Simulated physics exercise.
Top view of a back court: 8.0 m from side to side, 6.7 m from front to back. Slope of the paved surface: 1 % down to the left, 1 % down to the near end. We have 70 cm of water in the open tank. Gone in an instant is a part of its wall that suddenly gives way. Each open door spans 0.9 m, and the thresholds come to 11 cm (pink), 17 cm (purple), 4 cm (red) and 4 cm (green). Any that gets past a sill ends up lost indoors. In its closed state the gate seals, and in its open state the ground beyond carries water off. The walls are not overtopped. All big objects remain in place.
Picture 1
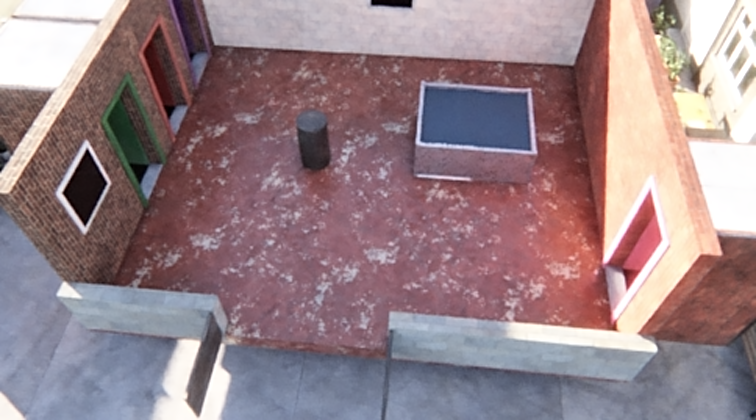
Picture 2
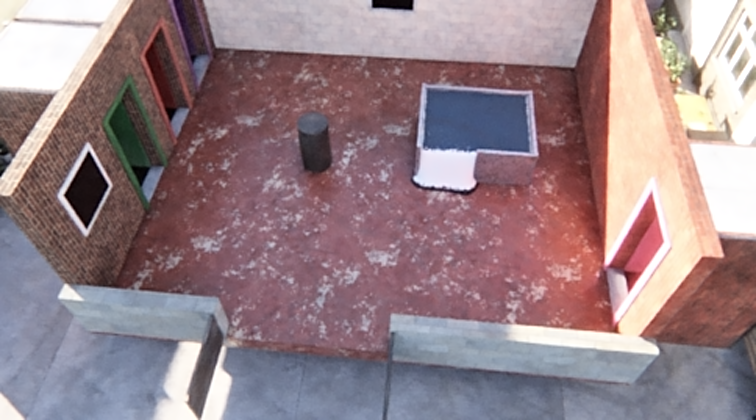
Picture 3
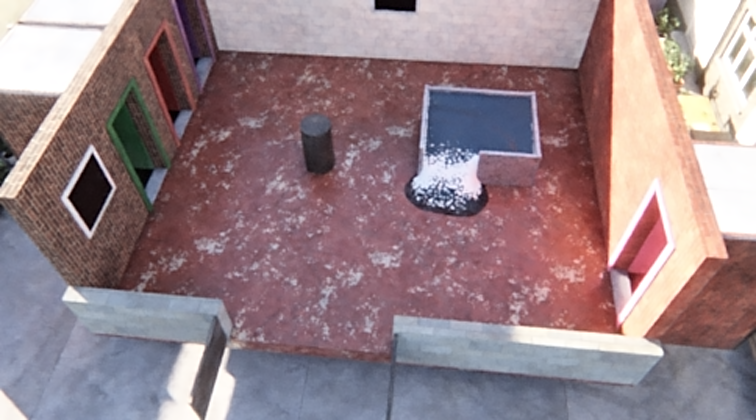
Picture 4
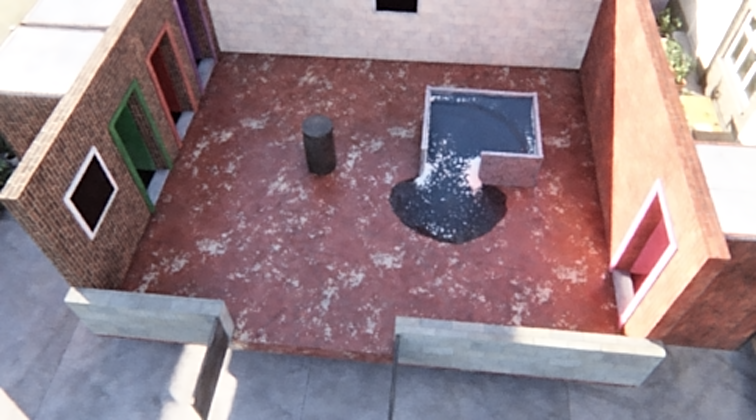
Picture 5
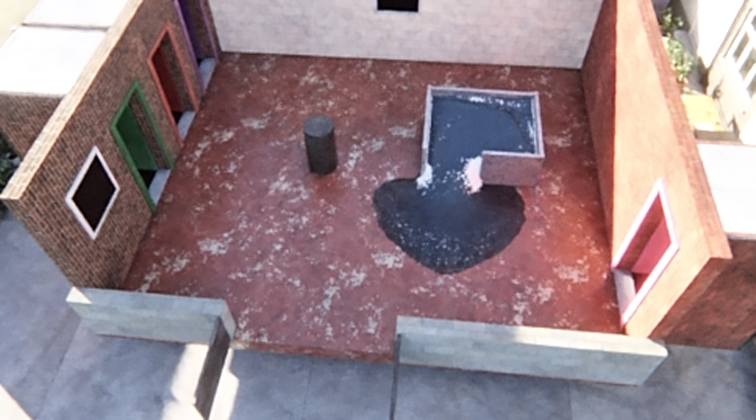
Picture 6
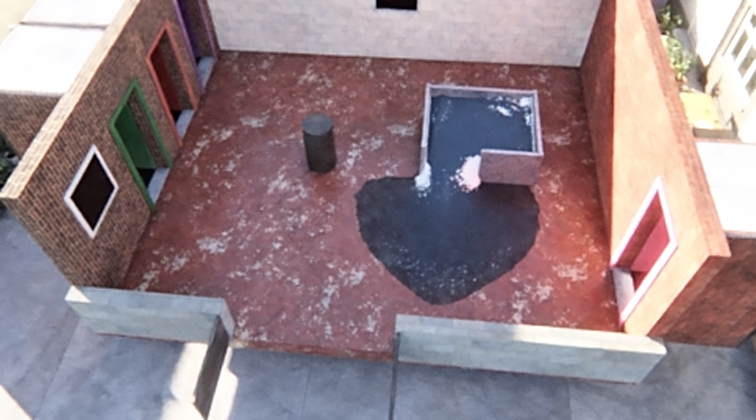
To begin with, dark water sits still in a raised open tank in a red-floored walled court, a dark cylinder standing to its left. Part of the tank's near wall gives way, white foamy water pours through the gap, and a dark pool spreads broadly across the floor toward the viewer.
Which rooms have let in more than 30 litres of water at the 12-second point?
Outcome: The pink door will not let too much through, the purple door will not let too much through, the red door will not let too much through, the green door will not let too much through.
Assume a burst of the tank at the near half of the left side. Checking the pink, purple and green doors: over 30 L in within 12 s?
Pink: Within the limit; purple: Within the limit; green: Exceeding the limit.
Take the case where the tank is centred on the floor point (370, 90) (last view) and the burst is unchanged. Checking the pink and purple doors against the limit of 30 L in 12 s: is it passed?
Pink gets no more than that, purple gets no more than that.
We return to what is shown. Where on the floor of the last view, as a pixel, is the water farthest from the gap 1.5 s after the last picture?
Point: Roughly (210, 321).
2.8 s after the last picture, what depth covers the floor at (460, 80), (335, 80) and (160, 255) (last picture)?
Close to 0, 0 and 1 centimetres.
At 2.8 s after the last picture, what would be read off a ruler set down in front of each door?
Depth readings (cm): Pink = 12; purple = 0; red = 0; green = 0.
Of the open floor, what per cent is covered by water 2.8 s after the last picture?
Wet share: Near 35 percent.
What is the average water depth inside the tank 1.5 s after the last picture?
Average depth: About 33 cm.
Then, 0.7 s after the last picture water covers 25 % of the floor and is deepest (34 cm) near (438, 185); pink door not reached, purple door not reached, red door not reached, green door not reached.
Then, 1.5 s after the last picture water covers 30 % of the floor and is deepest (28 cm) near (430, 329); pink door 2 cm at the sill, 0 L in, purple door not reached, red door not reached, green door not reached.
Then, 2.8 s after the last picture water covers 35 % of the floor and is deepest (20 cm) near (601, 355); pink door 12 cm at the sill, 1 L in, purple door not reached, red door not reached, green door not reached.
Then, 6.3 s after the last picture water covers 50 % of the floor and is deepest (10 cm) near (110, 313); pink door 7 cm at the sill, 4 L in, purple door not reached, red door 1 cm at the sill, 0 L in, green door 3 cm at the sill, 0 L in.
Then, 11.3 s after the last picture water covers 70 % of the floor and is deepest (8 cm) near (110, 313); pink door 1 cm at the sill, 4 L in, purple door 2 cm at the sill, 0 L in, red door 3 cm at the sill, 0 L in, green door 4 cm at the sill, 0 L in.
